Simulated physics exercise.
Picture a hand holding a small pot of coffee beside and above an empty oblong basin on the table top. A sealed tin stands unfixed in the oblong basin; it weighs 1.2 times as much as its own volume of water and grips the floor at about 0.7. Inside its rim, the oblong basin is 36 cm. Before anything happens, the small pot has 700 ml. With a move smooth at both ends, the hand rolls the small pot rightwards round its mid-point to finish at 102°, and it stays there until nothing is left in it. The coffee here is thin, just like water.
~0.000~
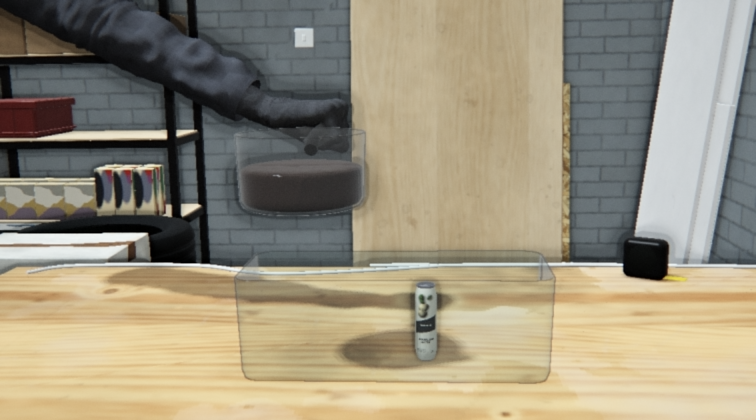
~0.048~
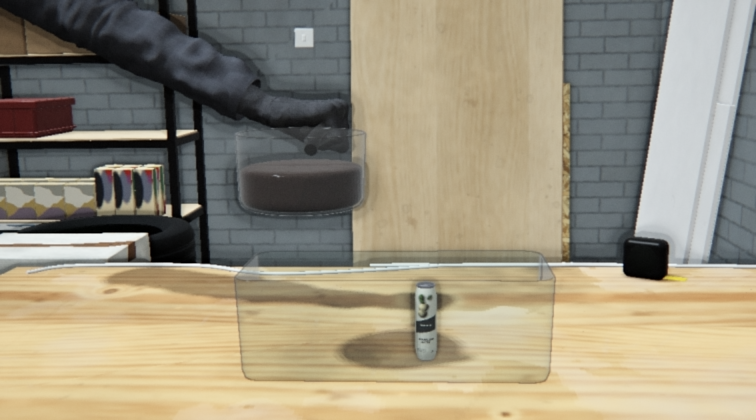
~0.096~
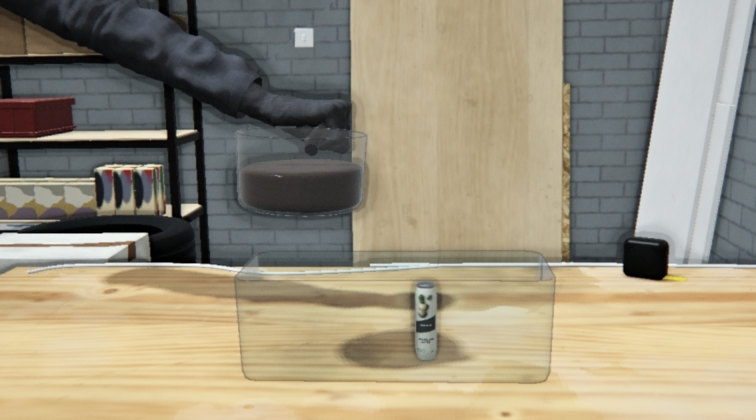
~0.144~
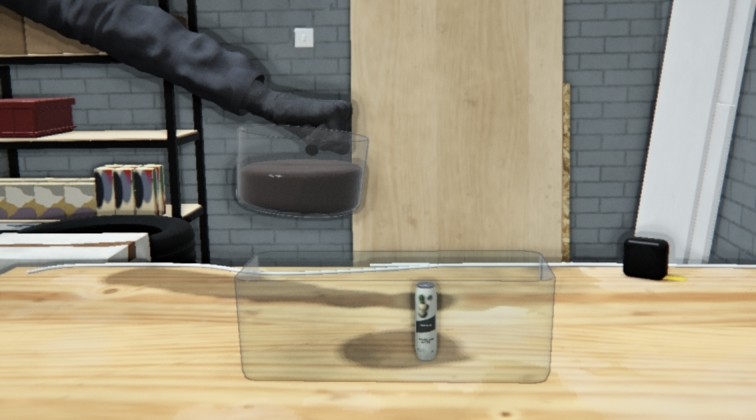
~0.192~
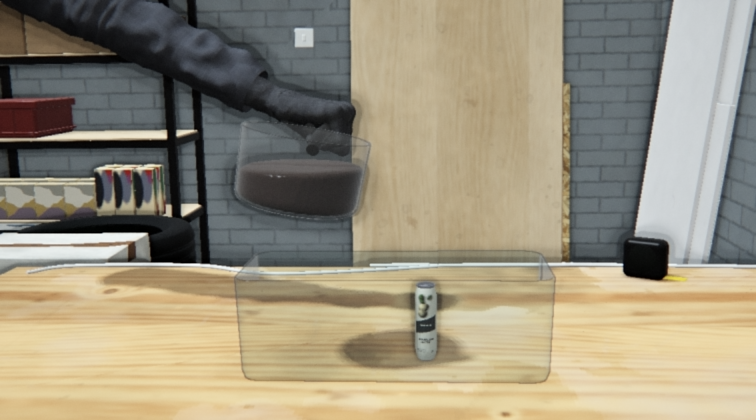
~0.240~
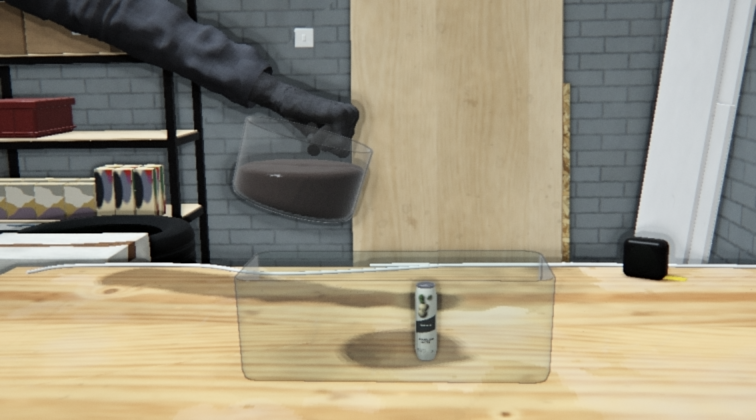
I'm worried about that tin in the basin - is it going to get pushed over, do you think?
It overbalances.
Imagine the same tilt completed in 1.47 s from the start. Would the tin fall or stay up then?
With that tilt, the tin tips.
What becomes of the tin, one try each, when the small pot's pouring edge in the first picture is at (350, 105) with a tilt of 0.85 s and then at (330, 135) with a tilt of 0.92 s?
First it falls; then it keeps standing.
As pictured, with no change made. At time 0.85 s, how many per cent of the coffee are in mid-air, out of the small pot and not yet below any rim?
In-air share: About 10 %.
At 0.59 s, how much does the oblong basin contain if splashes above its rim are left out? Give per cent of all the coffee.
Near 6 in a hundred.
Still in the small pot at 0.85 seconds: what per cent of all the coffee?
What remains is about 18 percent of it all.
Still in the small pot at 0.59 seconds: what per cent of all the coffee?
Close to 68 in a hundred.
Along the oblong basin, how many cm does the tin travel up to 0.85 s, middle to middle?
About 2 cm.
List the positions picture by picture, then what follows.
In the first picture, it leans 0°; its right rim is at (364, 134); the coffee meets the walls at (243, 167) and (363, 166); the oblong basin's rim runs from (246, 267) to (548, 267); the tin's top is at (426, 288).
In the second picture, it leans 1°; its right rim is at (365, 135); the coffee meets the walls at (242, 167) and (363, 167).
In the third picture, it leans 3°; its right rim is at (366, 137); the coffee meets the walls at (243, 167) and (363, 167).
In the fourth picture, it leans 6°; its right rim is at (367, 141); the coffee meets the walls at (242, 167) and (363, 167).
In the fifth picture, it leans 11°; its right rim is at (369, 146); the coffee meets the walls at (242, 166) and (363, 168).
In the sixth picture, it leans 16°; its right rim is at (371, 153); the coffee meets the walls at (240, 166) and (365, 168).
After 0.59 s the tilt is 74° and 68 per cent is still to pour; the tin stands where it began.
After 0.85 s the tilt is 101° and 18 per cent is still to pour; the tin leans 23°.
After 1.12 s the tilt is 102° and 2 per cent is still to pour; the tin lies on its side.
After 1.42 s the tilt is 102° and 0 per cent is still to pour; the tin lies on its side.
In the end the tin lies on its side.
